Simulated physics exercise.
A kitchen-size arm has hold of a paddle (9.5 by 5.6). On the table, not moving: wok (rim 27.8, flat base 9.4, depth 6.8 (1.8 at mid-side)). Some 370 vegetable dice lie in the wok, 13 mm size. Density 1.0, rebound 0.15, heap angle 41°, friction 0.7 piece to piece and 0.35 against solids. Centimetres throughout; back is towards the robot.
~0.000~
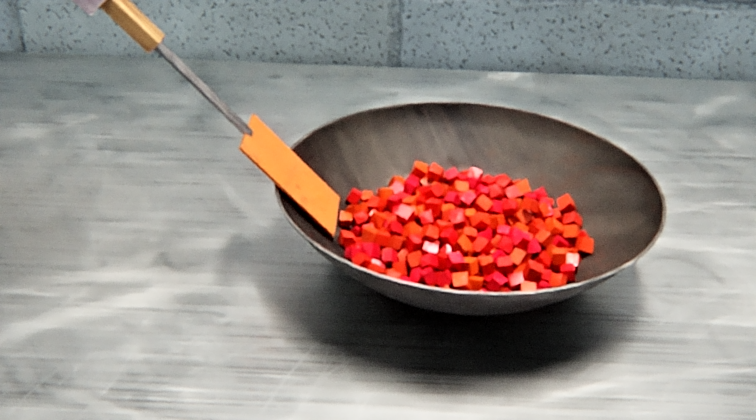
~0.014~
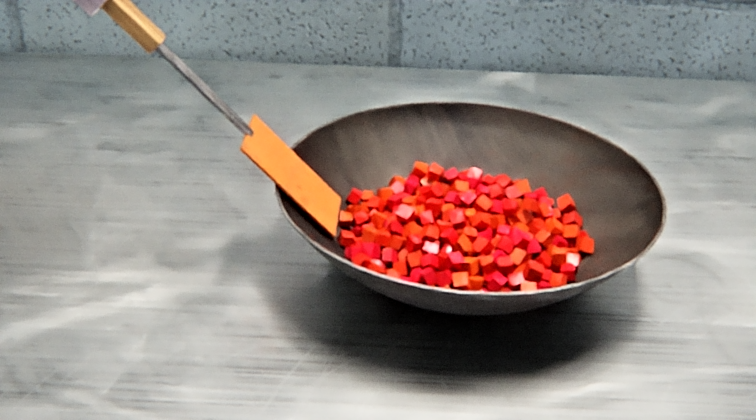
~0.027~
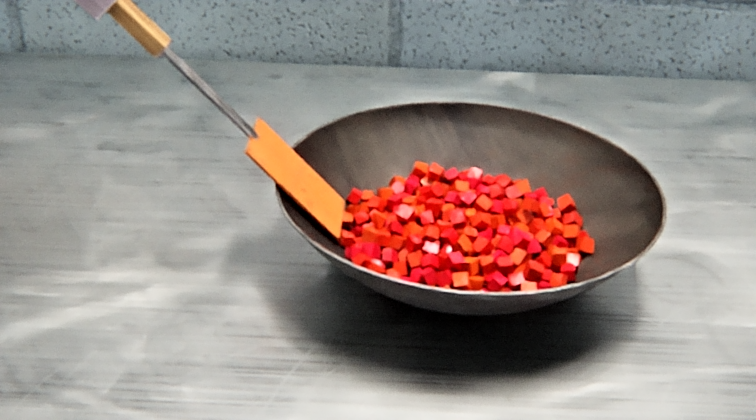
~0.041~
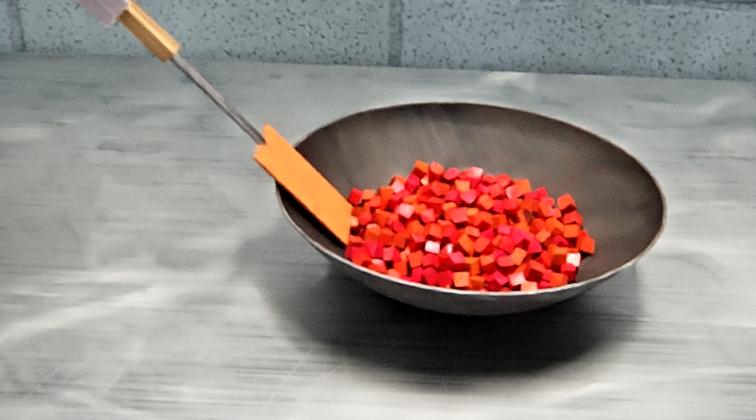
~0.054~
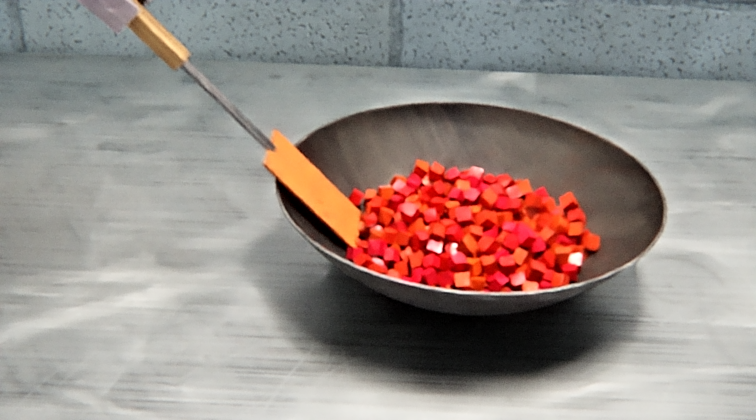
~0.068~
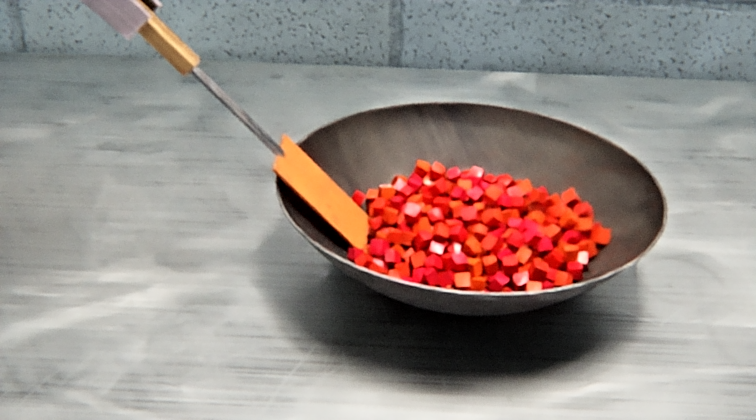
On a streaky grey tabletop before a speckled blue-grey block wall, the view looks slightly down from a fixed position. A dark, wide wok holds a heap of small red and orange cubes, with a few paler ones, while an orange paddle on a metal shaft leans in at its left side. The paddle, nearly still at first, slides slightly right and down, nudging the cubes a little rightward while the wok stays put.
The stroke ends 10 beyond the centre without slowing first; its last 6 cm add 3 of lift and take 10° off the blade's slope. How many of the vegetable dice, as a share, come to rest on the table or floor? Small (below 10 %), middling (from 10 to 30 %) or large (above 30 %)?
Answer: Middling; from 10 to 30 % of the vegetable dice finish on the table or floor.
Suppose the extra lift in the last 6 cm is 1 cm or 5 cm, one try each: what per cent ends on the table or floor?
Some 15 and 20 per cent.
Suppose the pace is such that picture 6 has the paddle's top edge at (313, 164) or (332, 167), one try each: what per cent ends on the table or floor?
About 35 and 40 per cent.
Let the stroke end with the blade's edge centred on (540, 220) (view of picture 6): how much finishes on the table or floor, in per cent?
About 0 per cent.
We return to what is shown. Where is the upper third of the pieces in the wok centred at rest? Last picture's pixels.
Near (598, 215).
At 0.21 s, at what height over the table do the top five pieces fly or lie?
Roughly 7 cm.
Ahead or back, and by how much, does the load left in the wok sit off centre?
Some 4.0 cm ahead.
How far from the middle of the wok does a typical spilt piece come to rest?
Roughly 20 cm.
By 0.21 s, sloping 47°, highest piece 8 above the table; 371 in the wok.
By 0.36 s, sloping 44°, highest piece 9 above the table; 364 in the wok, 1 on the table or floor, 6 on the blade or in flight.
By 0.63 s, sloping 37°, highest piece 8 above the table; 307 in the wok, 60 on the table or floor, 4 on the blade or in flight.
By 1.68 s, sloping 37°, highest piece 8 above the table; 307 in the wok, 64 on the table or floor.
Final count, 307 in the wok, 64 on the table or floor. That is 17 % on the table or floor.
